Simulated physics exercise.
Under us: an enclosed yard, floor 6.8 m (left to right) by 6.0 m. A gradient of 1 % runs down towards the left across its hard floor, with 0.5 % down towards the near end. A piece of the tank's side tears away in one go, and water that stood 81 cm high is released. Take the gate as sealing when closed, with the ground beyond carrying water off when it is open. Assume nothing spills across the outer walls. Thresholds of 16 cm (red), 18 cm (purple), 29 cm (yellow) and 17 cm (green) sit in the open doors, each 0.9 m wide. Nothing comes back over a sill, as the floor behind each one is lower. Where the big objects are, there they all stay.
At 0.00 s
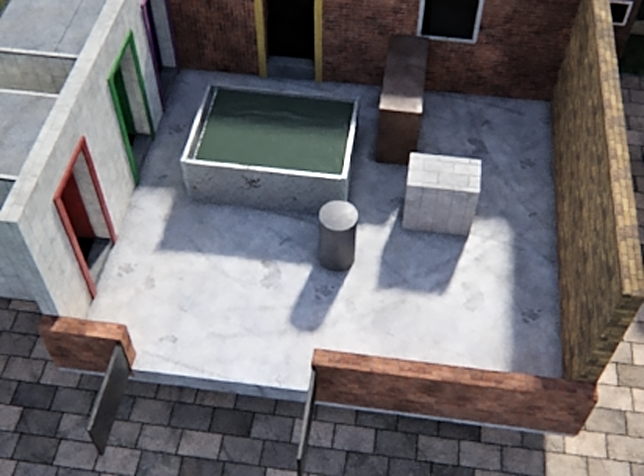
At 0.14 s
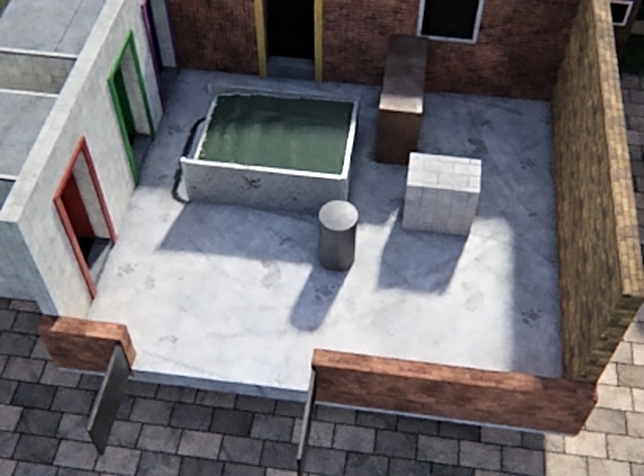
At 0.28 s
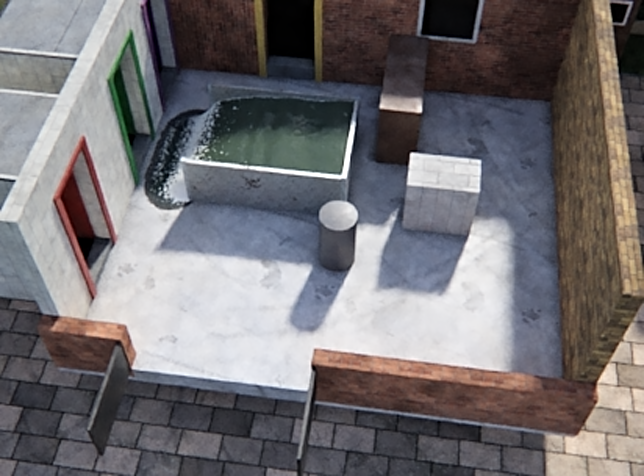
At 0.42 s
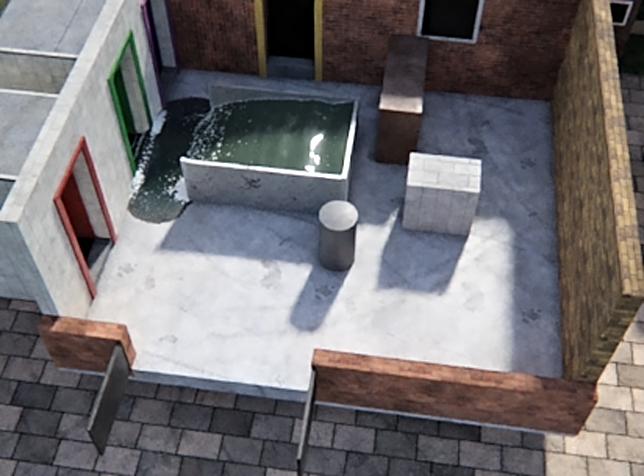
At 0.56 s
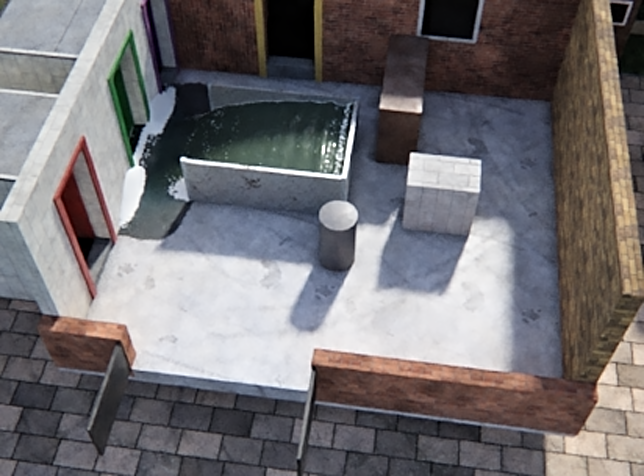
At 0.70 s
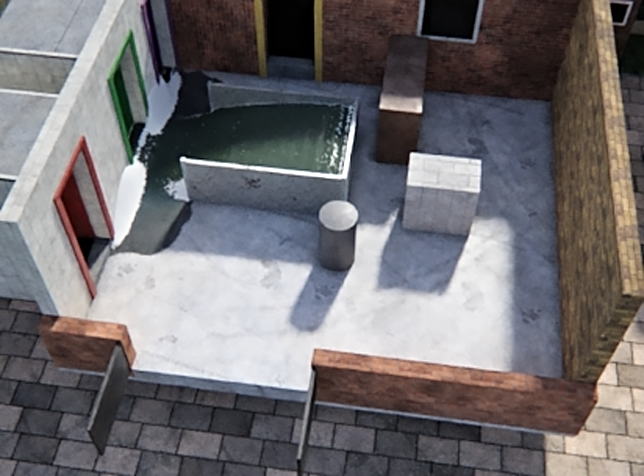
In a walled yard, dark water bursts from the tank's left side and spreads along the doorways.
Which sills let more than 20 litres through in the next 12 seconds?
In the next 12 seconds: The red door stays at or under it; the purple door lets more through; the yellow door stays at or under it; the green door lets more through.
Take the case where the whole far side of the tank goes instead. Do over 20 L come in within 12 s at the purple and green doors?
So purple ends up past the limit and green ends up short of it.
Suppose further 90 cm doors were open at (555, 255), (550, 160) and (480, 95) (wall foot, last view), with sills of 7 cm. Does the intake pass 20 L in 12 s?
Door 1: Lower; door 2: Lower; door 3: Lower.
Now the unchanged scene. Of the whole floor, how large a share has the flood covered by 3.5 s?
Close to 40 in a hundred.
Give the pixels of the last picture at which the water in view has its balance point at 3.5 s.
At about (228, 173).
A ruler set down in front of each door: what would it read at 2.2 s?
Centimetres: Red 12 / purple 31 / yellow 9 / green 44.
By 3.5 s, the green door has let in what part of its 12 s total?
Around 100 percent.
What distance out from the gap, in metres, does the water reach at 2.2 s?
That's near 3.8 m in a straight line.
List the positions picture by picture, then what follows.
In the first frame, still water, 81 cm deep, in the tank at (274, 132).
In the second frame, the front is at a hidden place, 0.9 m from the gap at (203, 148); 0.4 m2 of floor is under water; 81 cm left at the back of the tank.
In the third frame, the front is at (194, 114), 1.2 m from the gap at (203, 149); 1.5 m2 of floor is under water; 81 cm left at the back of the tank.
In the fourth frame, water pours out at (204, 151) and has run 1.5 m, to (166, 106); typically 16 cm deep outside, 80 cm at the tank's back.
In the fifth frame, water pours out at (204, 151) and has run 1.9 m, to (173, 88); typically 19 cm deep outside, 72 cm at the tank's back.
In the sixth frame, the front is at (179, 73), 2.3 m from the gap at (204, 151); 3.3 m2 of floor is under water; 68 cm left at the back of the tank.
After 1.4 s water covers 20 % of the floor and is deepest (56 cm) near (140, 176); red door 11 cm at the sill, 0 L in, purple door 23 cm at the sill, 6 L in, yellow door not reached, green door 56 cm at the sill, 308 L in.
After 2.2 s water covers 30 % of the floor and is deepest (48 cm) near (178, 75); red door 12 cm at the sill, 0 L in, purple door 31 cm at the sill, 39 L in, yellow door 9 cm at the sill, 0 L in, green door 44 cm at the sill, 551 L in.
After 3.5 s water covers 40 % of the floor and is deepest (30 cm) near (178, 75); red door 9 cm at the sill, 0 L in, purple door 25 cm at the sill, 91 L in, yellow door 9 cm at the sill, 0 L in, green door 24 cm at the sill, 684 L in.
After 7.0 s water covers 65 % of the floor and is deepest (16 cm) near (264, 125); red door 6 cm at the sill, 0 L in, purple door 13 cm at the sill, 108 L in, yellow door 15 cm at the sill, 0 L in, green door 10 cm at the sill, 699 L in.
After 12.0 s water covers 85 % of the floor and is deepest (12 cm) near (76, 346); red door 4 cm at the sill, 0 L in, purple door 9 cm at the sill, 108 L in, yellow door 7 cm at the sill, 0 L in, green door 9 cm at the sill, 699 L in.
